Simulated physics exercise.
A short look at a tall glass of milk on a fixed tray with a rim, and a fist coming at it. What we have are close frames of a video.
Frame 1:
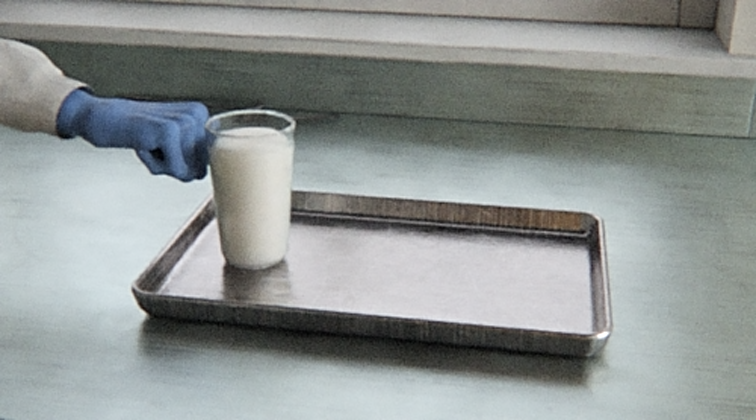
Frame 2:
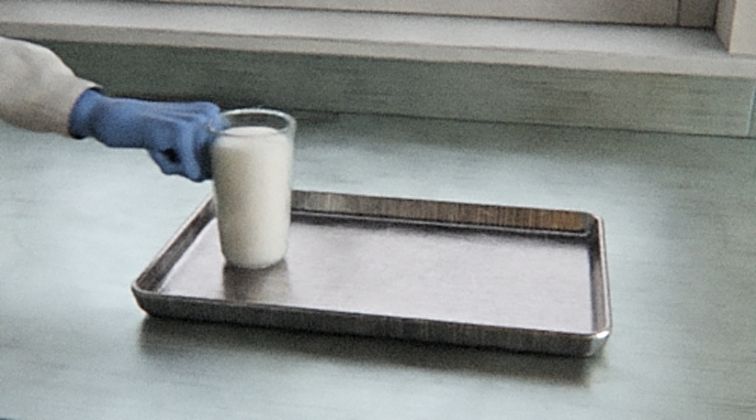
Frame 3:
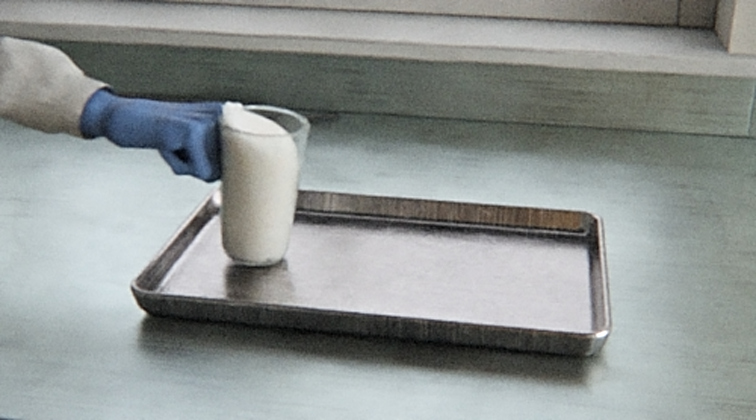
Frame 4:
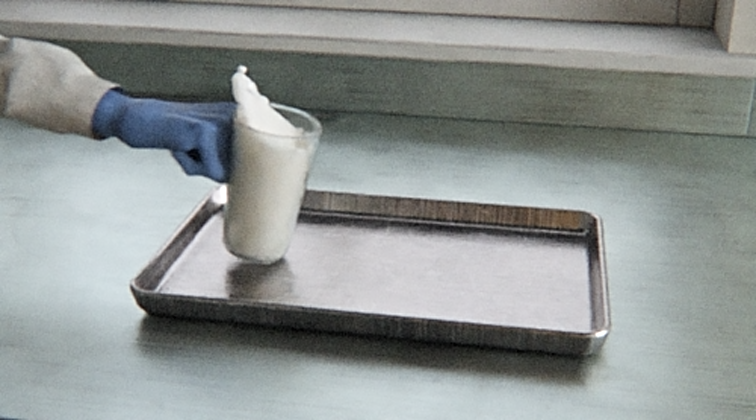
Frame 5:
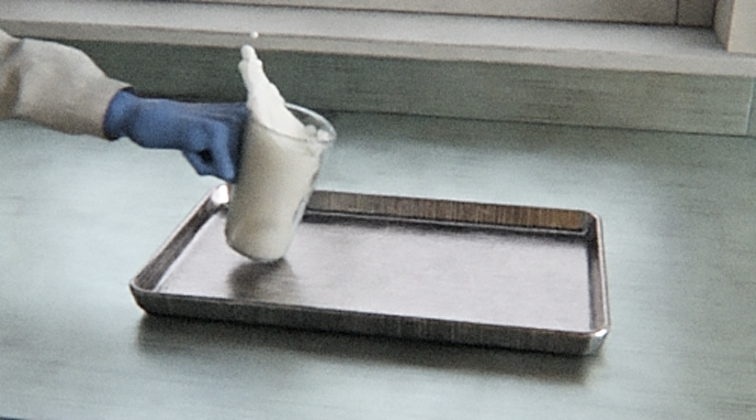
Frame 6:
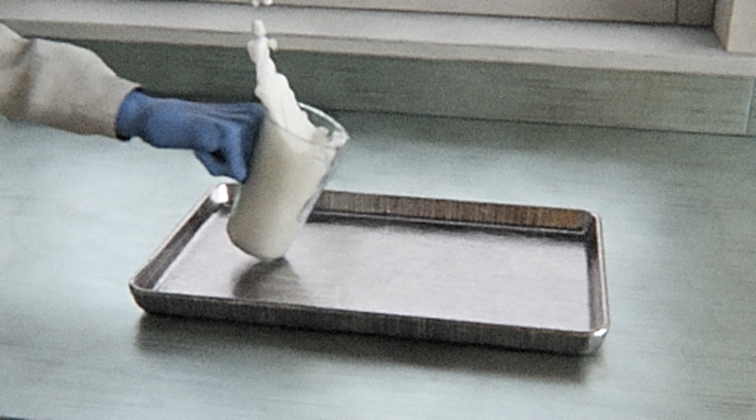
A glass of milk on a metal tray tilted to the right as a blue-gloved fist pushed against its upper left side, and the milk surged up the left edge and splashed above the rim.
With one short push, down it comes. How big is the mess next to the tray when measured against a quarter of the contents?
Most likely the part escaping the tray will be above a quarter.
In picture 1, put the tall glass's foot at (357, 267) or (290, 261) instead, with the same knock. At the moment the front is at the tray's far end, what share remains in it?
Close to 65 in a hundred, and close to 60 in a hundred.
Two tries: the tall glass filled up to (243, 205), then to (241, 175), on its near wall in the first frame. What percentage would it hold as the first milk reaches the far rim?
Near 60 % and 65 %.
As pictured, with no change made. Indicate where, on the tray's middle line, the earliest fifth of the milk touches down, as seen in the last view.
(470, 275).
A moment on, the tall glass lies on its side and 87 per cent is in the glass, 1 on the tray and 12 above or beyond its rim.
Next, the tall glass lies on its side and 45 per cent is in the glass, 42 on the tray and 13 above or beyond its rim.
Then the tall glass lies on its side and 26 per cent is in the glass, 43 on the tray and 31 above or beyond its rim.
Later the tall glass lies on its side and 14 per cent is in the glass, 47 on the tray and 38 above or beyond its rim.
At rest 62 per cent is held by tray and glass, 38 is off the tray.
